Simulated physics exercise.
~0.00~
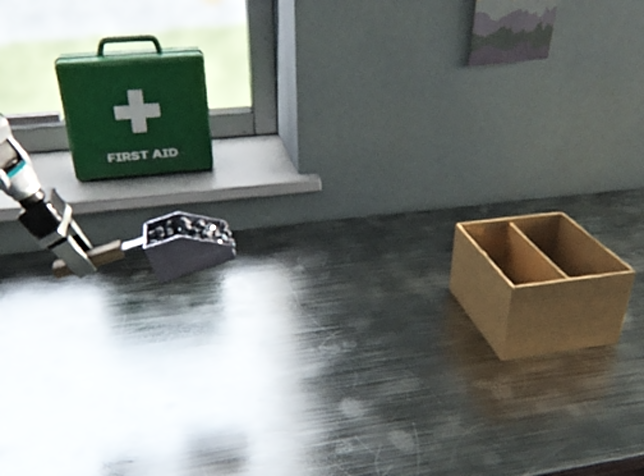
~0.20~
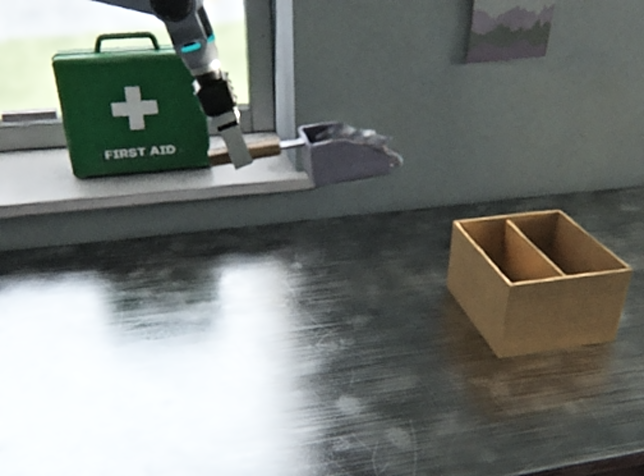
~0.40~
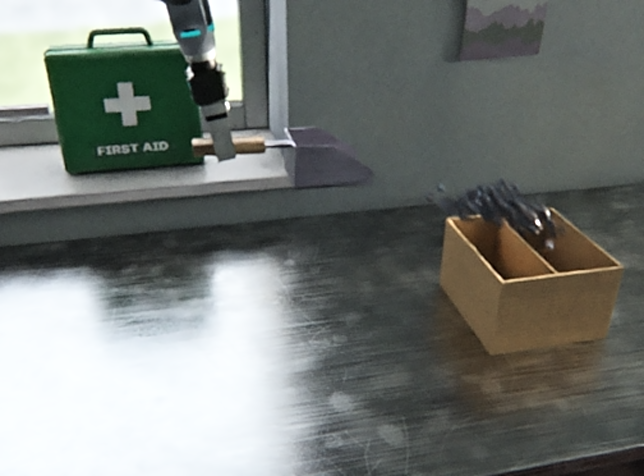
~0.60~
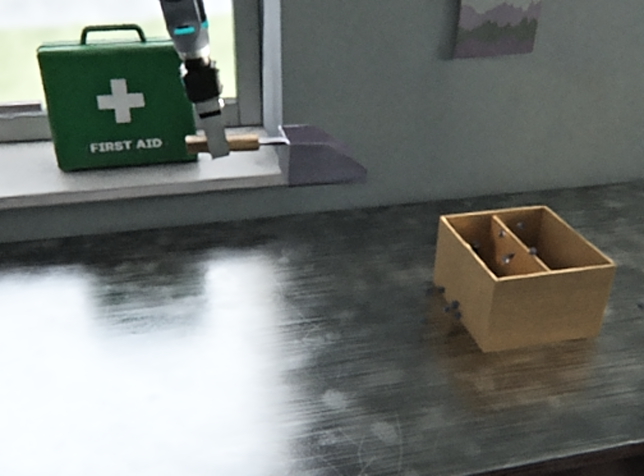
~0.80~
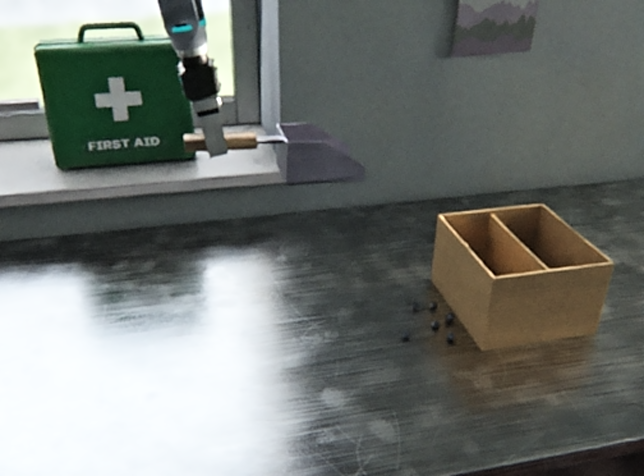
Robot arm swinging a scoop of dark pebbles up and flinging them into a divided box, a few ending beside it.
